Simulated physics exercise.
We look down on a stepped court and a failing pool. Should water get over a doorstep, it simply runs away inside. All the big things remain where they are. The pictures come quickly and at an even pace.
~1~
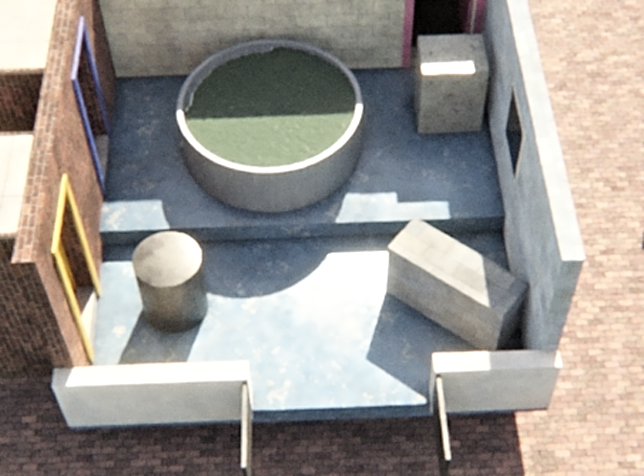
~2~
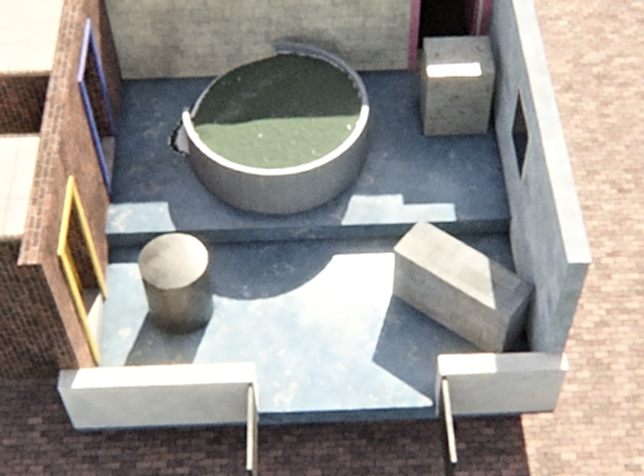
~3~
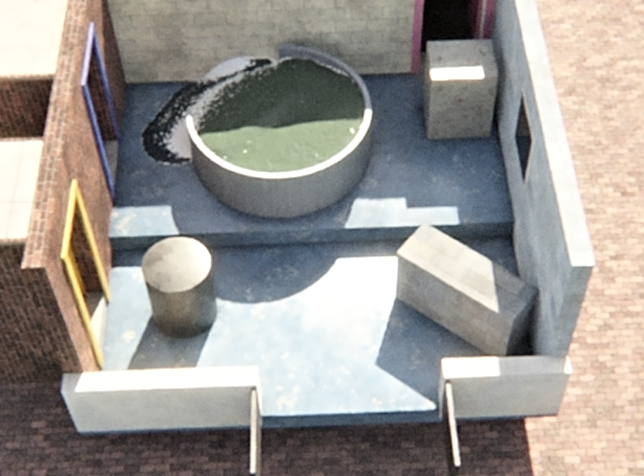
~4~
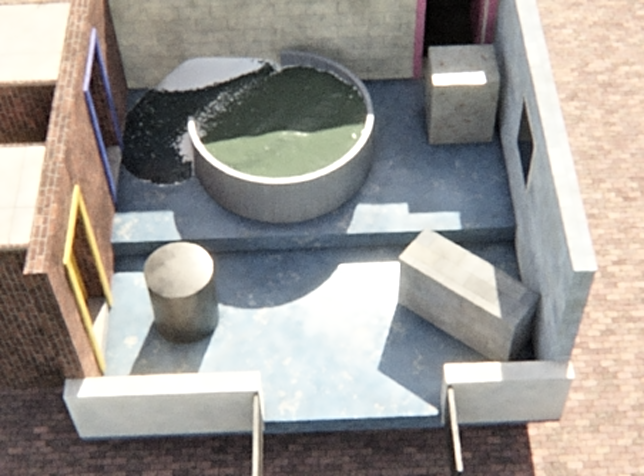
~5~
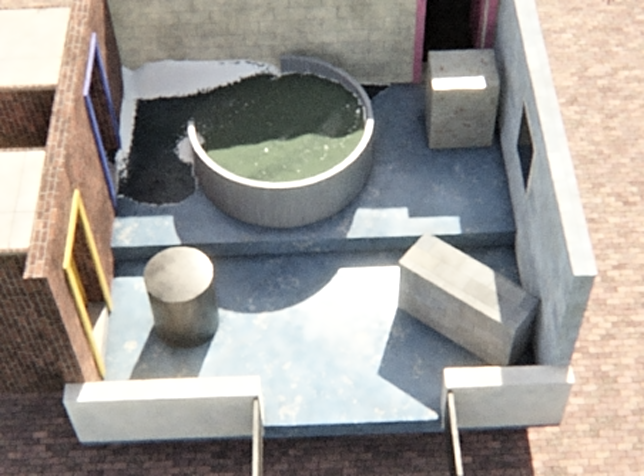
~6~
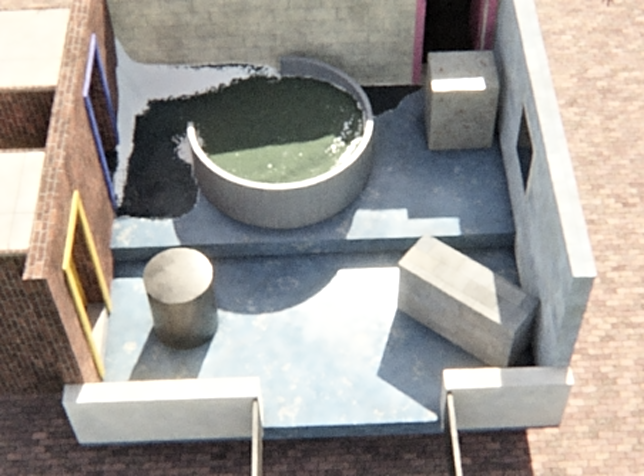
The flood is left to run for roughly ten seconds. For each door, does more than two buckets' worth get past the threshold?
Door by door: The pink door - no; the yellow door - no; the blue door - yes.
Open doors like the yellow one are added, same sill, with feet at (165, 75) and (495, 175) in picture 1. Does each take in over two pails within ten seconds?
Lab note - first crosses the line, second stays short of the line.
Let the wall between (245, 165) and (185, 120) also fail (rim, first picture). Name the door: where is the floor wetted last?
Coming last is the pink-painted one.
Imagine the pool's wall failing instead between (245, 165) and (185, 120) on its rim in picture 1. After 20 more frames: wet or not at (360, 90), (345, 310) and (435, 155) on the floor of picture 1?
Untouched, soaked, untouched.
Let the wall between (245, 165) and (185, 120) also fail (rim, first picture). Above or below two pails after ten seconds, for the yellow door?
What follows is that yellow crosses the line.
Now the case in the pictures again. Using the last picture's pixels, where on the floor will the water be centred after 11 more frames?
Estimate: (228, 161).
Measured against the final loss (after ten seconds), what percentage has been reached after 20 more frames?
Log: Around 20 %, estimated.
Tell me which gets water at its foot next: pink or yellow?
That would be the one in pink.
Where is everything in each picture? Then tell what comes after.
In the first frame, still water in the round pool at (270, 106).
In the second frame, water pours out on the round pool's far side and has run to (183, 150).
In the third frame, the front is at a hidden place, out from the gap on the round pool's far side.
In the fourth frame, water pours out on the round pool's far side and has run to a hidden place.
In the fifth frame, water pours out on the round pool's far side and has run to (382, 86).
In the sixth frame, water pours out on the round pool's far side and has run to (417, 86).
A moment on, water covers 25 % of the floor; the pink door wet at the sill, nothing in, the yellow door not reached, the blue door under two buckets in.
Next, water covers 45 % of the floor; the pink door wet at the sill, nothing in, the yellow door wet at the sill, nothing in, the blue door over two buckets in.
Then, water covers 75 % of the floor; the pink door wet at the sill, nothing in, the yellow door wet at the sill, nothing in, the blue door far over two buckets in.
Later, water covers 90 % of the floor; the pink door wet at the sill, nothing in, the yellow door wet at the sill, nothing in, the blue door far over two buckets in.
In the end, water covers 90 % of the floor; the pink door wet at the sill, nothing in, the yellow door wet at the sill, nothing in, the blue door far over two buckets in.
